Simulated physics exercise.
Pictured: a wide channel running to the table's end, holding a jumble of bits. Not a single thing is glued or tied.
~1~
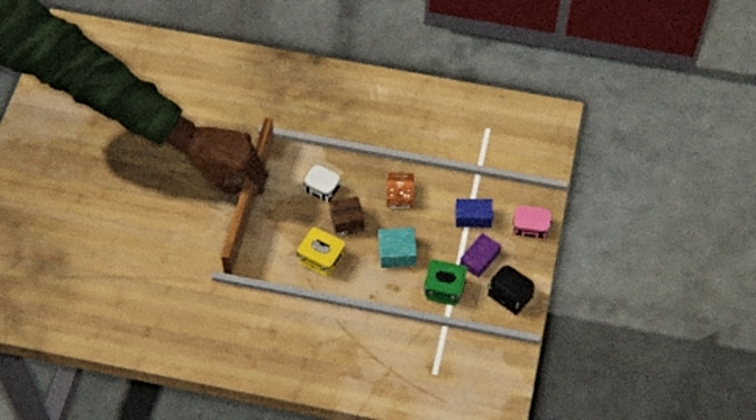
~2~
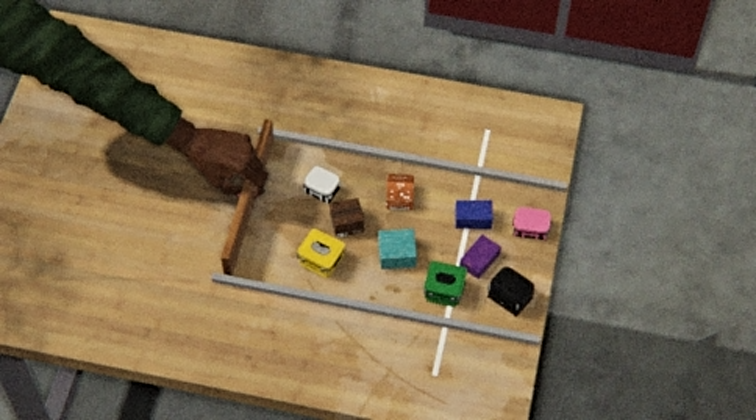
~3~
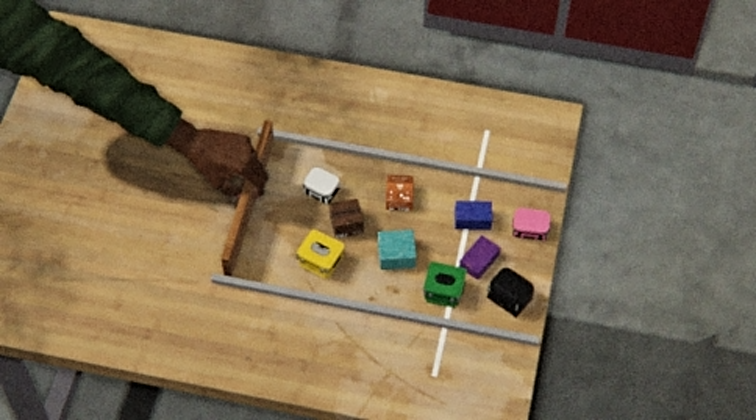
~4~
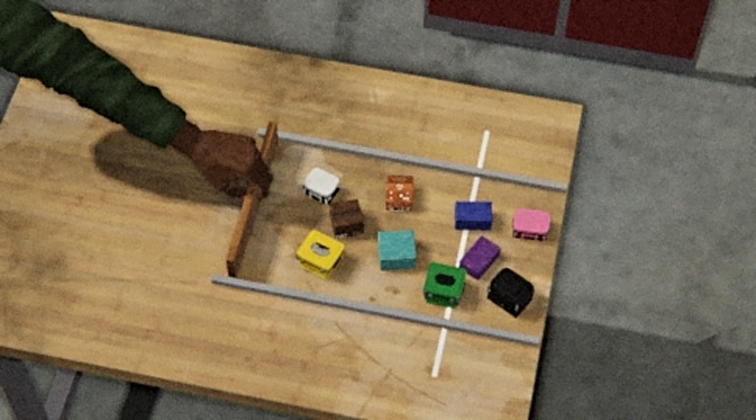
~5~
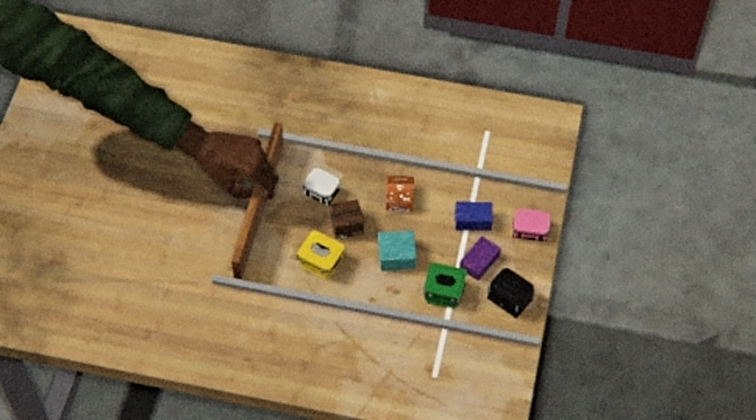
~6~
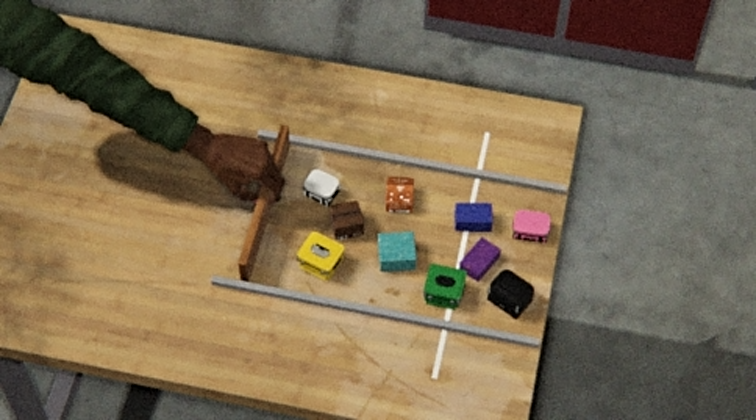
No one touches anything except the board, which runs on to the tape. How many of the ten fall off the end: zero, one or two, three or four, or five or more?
I expect one piece, maybe two, to go over the edge.
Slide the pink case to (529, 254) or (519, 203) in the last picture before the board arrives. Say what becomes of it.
Spot by spot, it drops away and then it stays put.
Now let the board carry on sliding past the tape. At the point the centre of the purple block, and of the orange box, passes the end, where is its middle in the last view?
Near (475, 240), then near (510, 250).
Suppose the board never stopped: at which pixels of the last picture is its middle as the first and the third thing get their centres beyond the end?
First: Around (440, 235). Next: Around (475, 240).
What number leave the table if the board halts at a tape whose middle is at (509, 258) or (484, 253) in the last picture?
You'd get 6 the first time and 4 the second.
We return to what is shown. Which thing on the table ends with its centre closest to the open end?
The answer is the black case.
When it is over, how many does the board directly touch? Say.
At rest, 3 are in contact.
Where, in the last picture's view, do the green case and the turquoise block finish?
In the last picture the green case sits at (508, 300) while the turquoise block sits at (511, 266).
Soon after, none off yet; pink case at rest near (531, 227); black case at rest near (511, 293); purple block at rest near (480, 260).
After that, none off yet; pink case displaced a little near (551, 231); black case displaced a little near (523, 296); purple block displaced about its own width near (512, 257).
In the end, the number that fall off is one or two; gone, pink case.
